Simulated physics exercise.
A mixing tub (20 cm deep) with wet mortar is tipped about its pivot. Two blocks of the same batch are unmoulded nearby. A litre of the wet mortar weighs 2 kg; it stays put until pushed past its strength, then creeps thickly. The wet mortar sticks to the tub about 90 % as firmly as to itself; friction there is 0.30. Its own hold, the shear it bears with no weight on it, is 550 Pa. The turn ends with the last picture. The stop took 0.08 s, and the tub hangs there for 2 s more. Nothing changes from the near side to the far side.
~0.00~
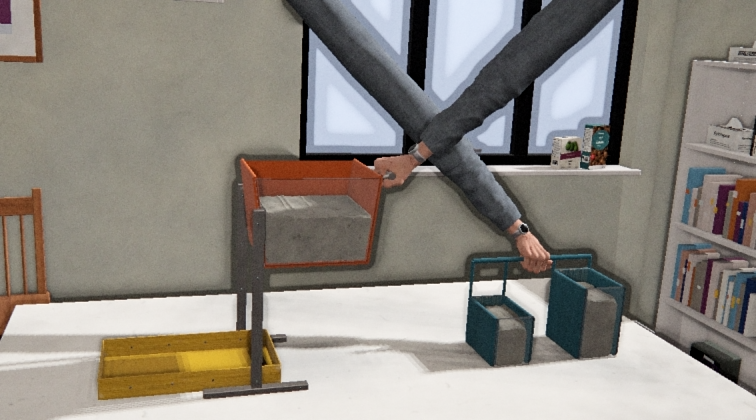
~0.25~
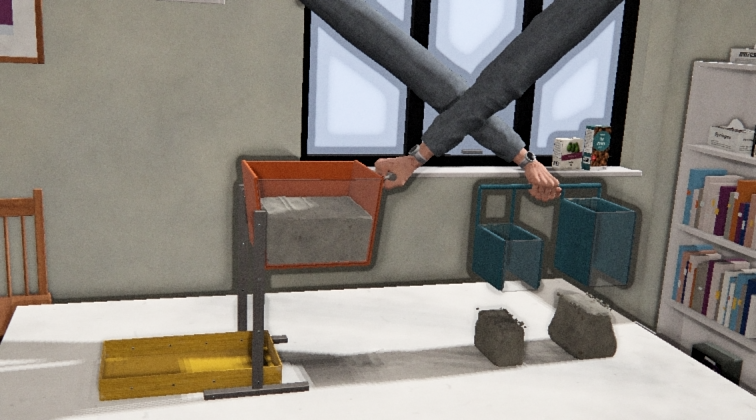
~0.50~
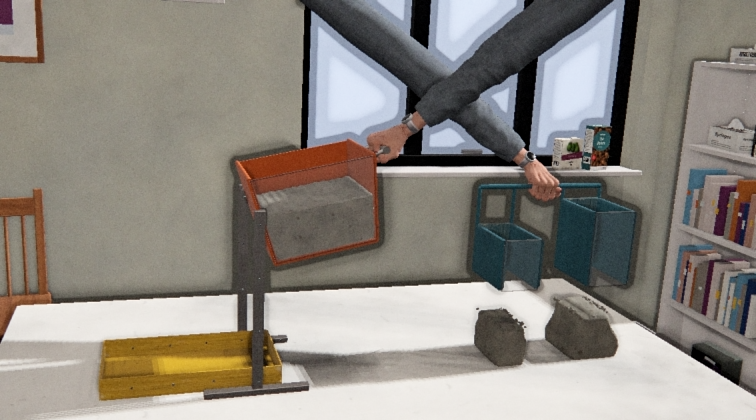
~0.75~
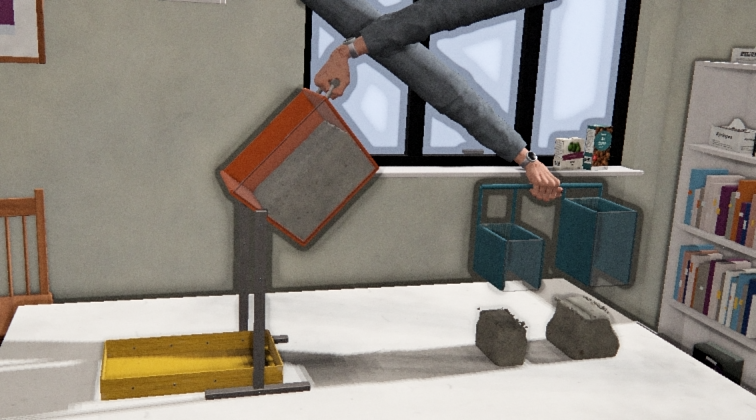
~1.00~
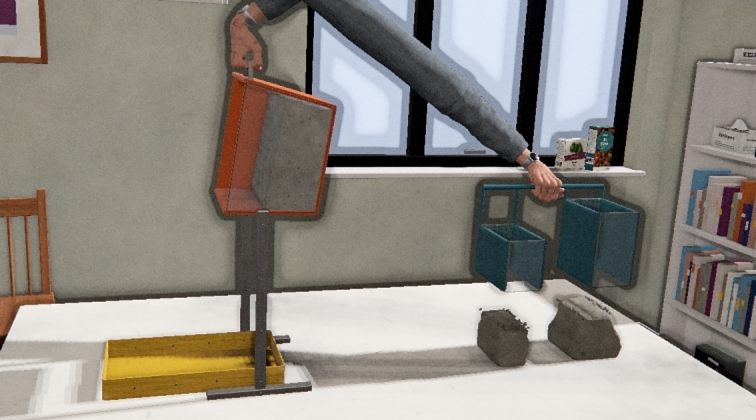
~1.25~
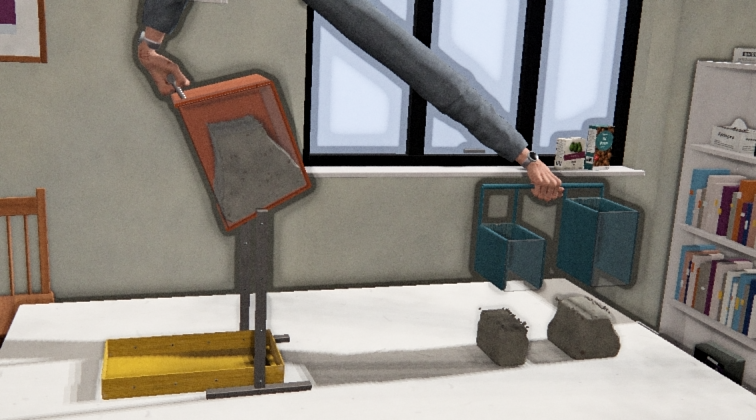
The footage shows a hand lifting joined teal moulds off two grey blocks, which slump slightly on a white table, while another hand turns an orange tub of grey material counterclockwise on its stand above a yellow tray.
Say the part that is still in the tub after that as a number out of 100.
It comes to some 6 %.
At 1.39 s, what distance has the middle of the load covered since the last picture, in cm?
Some 10 cm.
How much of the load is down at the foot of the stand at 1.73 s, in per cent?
Some 65 per cent.
After 1.39 s, the tub is at 112 degrees and holds 57 %.
After 1.56 s, the tub is at 112 degrees and holds 22 %.
After 1.73 s, the tub is at 112 degrees and holds 6 %.
After 1.90 s, the tub is at 112 degrees and holds 6 %.
After 3.25 s, at the end, the tub is at 112 degrees and holds 6 %.
